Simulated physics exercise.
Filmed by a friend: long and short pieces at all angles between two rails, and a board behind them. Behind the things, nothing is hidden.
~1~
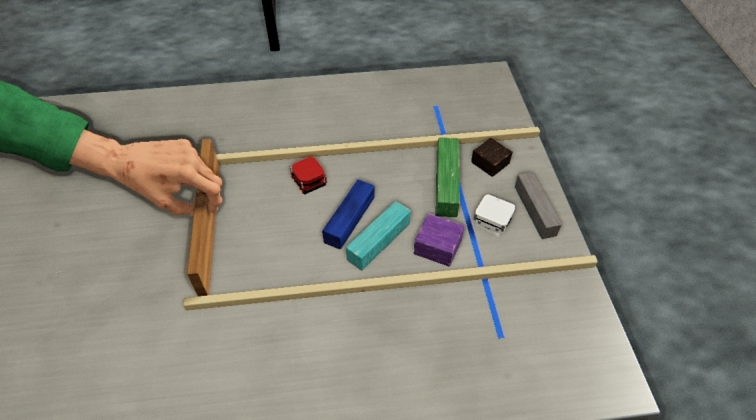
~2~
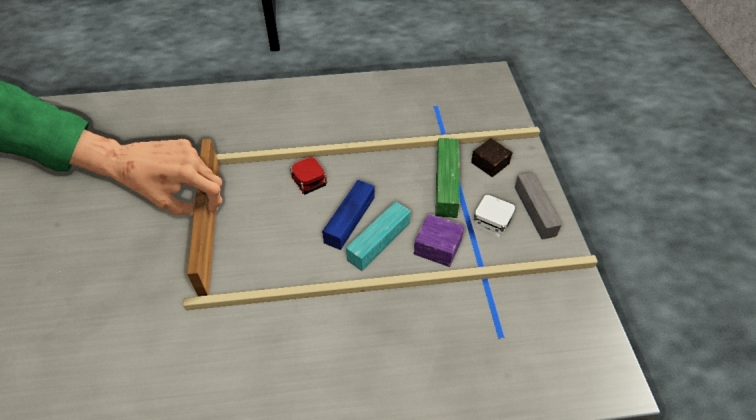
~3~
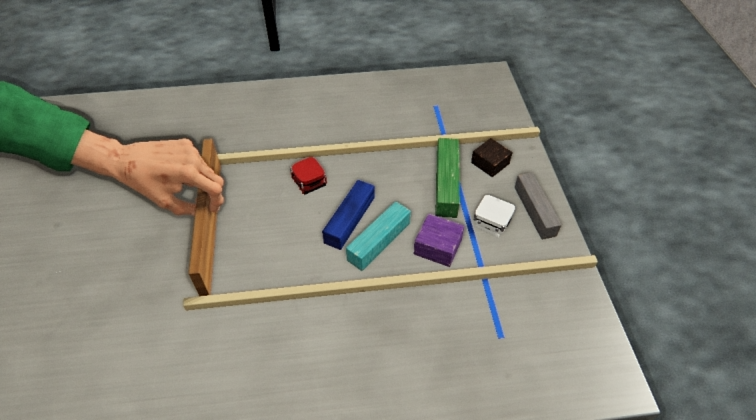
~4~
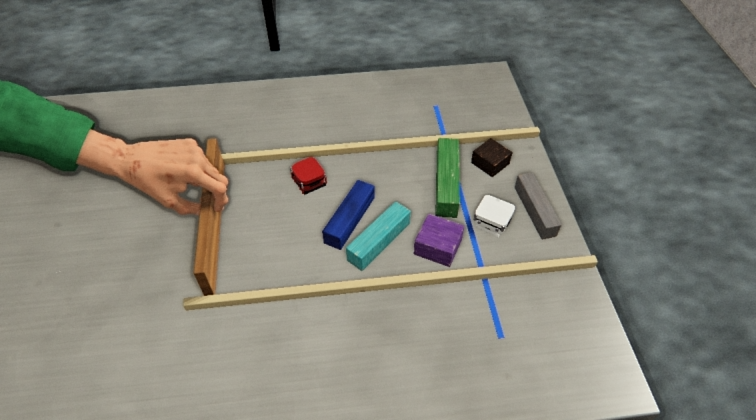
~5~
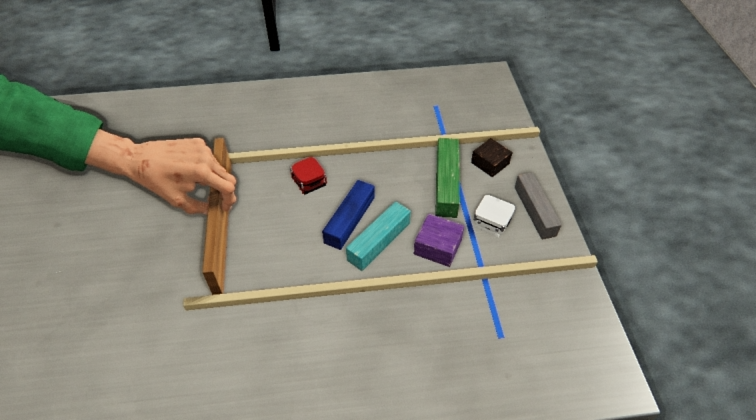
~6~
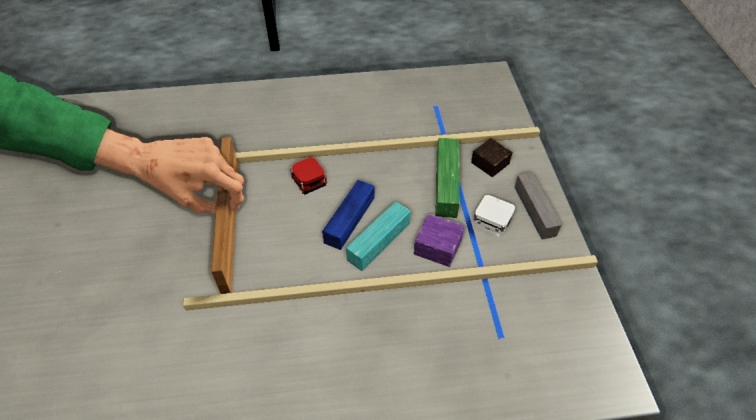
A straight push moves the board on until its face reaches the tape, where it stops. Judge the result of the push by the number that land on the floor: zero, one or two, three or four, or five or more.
Looks like not a single one goes over the edge.
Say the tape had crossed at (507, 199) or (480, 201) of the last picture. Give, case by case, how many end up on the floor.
Floor count: 2; 0.
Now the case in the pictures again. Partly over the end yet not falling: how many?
1 overhanging.
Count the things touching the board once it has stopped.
The answer is 3.
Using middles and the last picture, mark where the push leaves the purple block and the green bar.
Near (531, 238) and (499, 165).
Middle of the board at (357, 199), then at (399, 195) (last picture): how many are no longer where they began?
It comes to 3 for the first spot, 5 for the other.
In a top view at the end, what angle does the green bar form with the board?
About 15°.
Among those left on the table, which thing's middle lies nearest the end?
Grey bar.
Early on, none off yet; grey bar at rest near (537, 205); black block at rest near (491, 157); white case at rest near (494, 216).
Finally, the number that fall off is zero.
